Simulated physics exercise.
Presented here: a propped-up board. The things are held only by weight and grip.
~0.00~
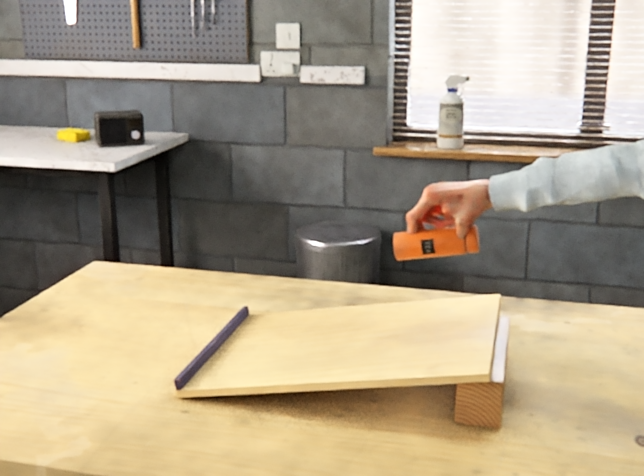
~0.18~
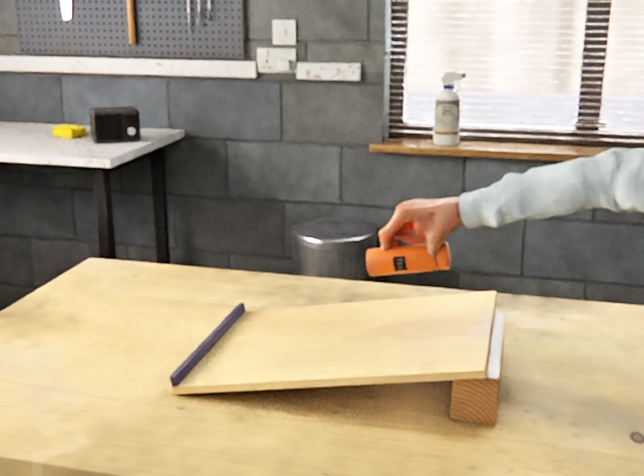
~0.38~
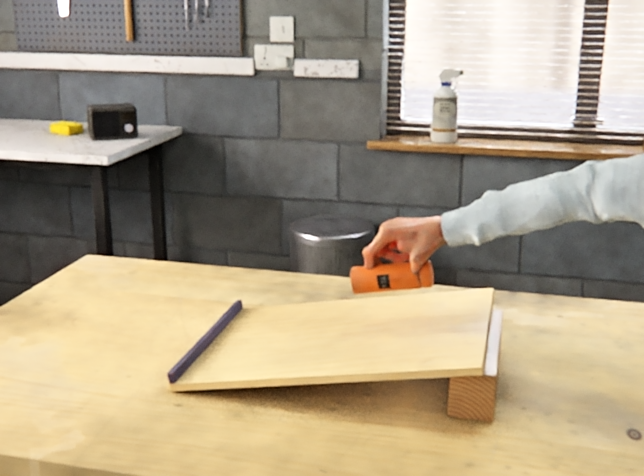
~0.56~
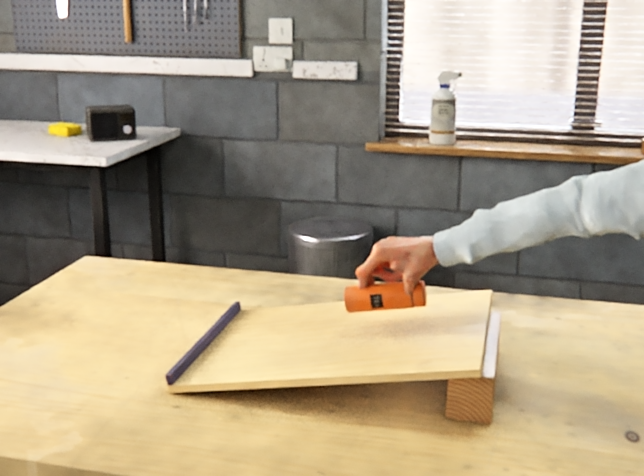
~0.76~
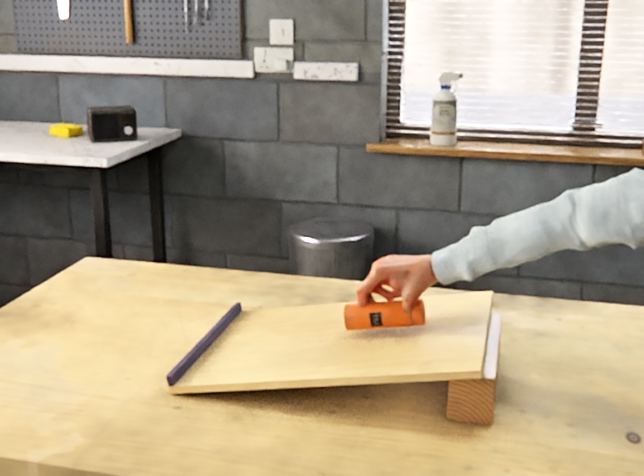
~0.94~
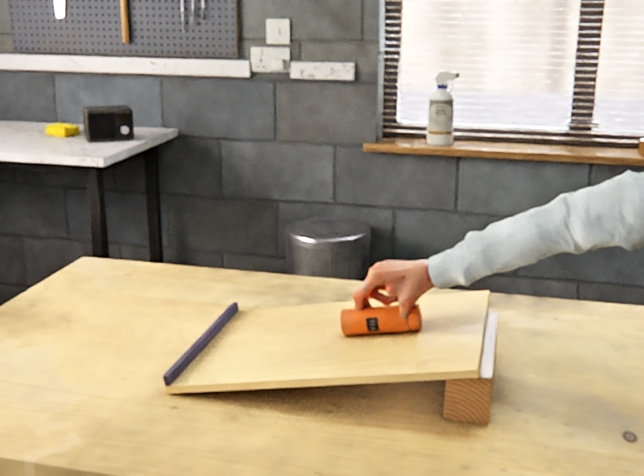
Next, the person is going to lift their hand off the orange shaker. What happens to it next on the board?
It sits unmoved.
Around 1.14 s, nothing moves.
Around 1.34 s, orange shaker resting near (381, 319).
Finally (1.9 s), it is still in place. Final places as the last picture's camera would see them, orange shaker near (381, 319). The orange shaker stays where it is put.
